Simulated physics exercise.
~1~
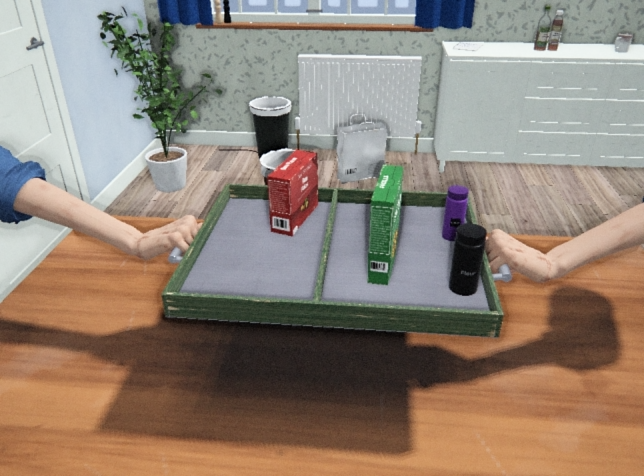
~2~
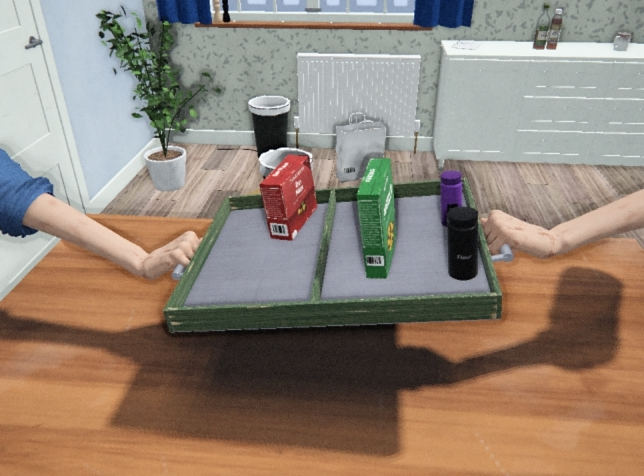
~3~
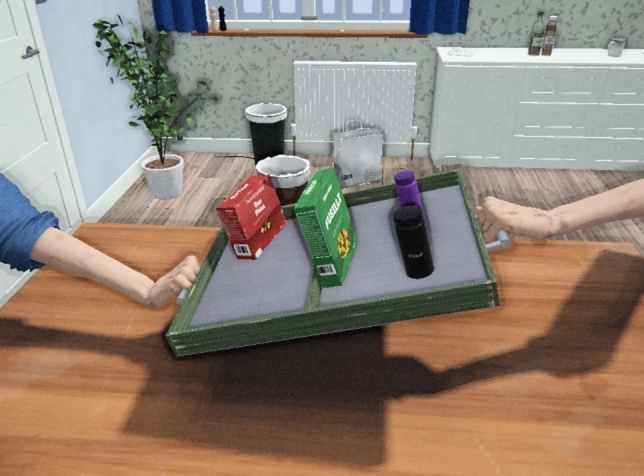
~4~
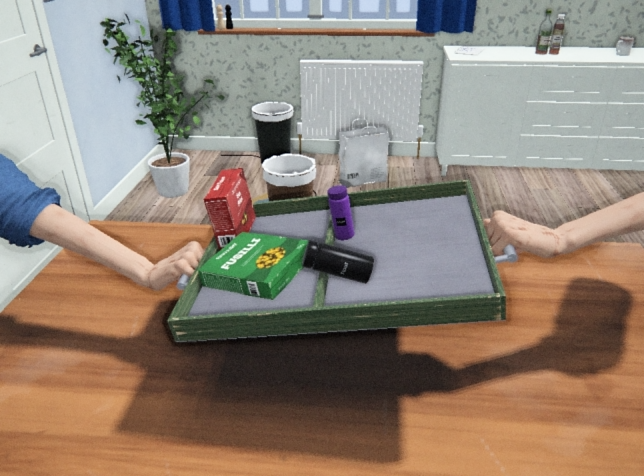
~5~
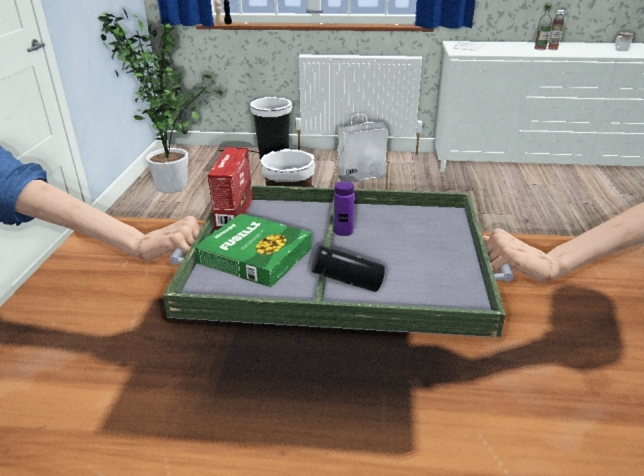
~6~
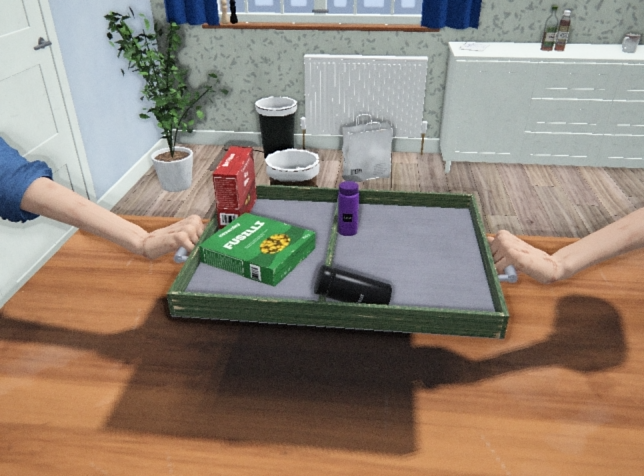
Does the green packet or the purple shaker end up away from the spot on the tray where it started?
Yes, both do. The green packet ends up lying on its side farther left, and the purple shaker stands upright to the left of where it began.
In a bright room with a potted plant and a radiator, two hands hold a green-rimmed tray above a wooden table. A red packet, a green packet, a purple shaker and a black shaker stand upright on it. The hands tip the tray down to the left, and all four things lean and shift that way. The green packet topples onto its side, and the black shaker falls over too. The tray returns to level, with the red packet and purple shaker upright farther left and the other two lying down.
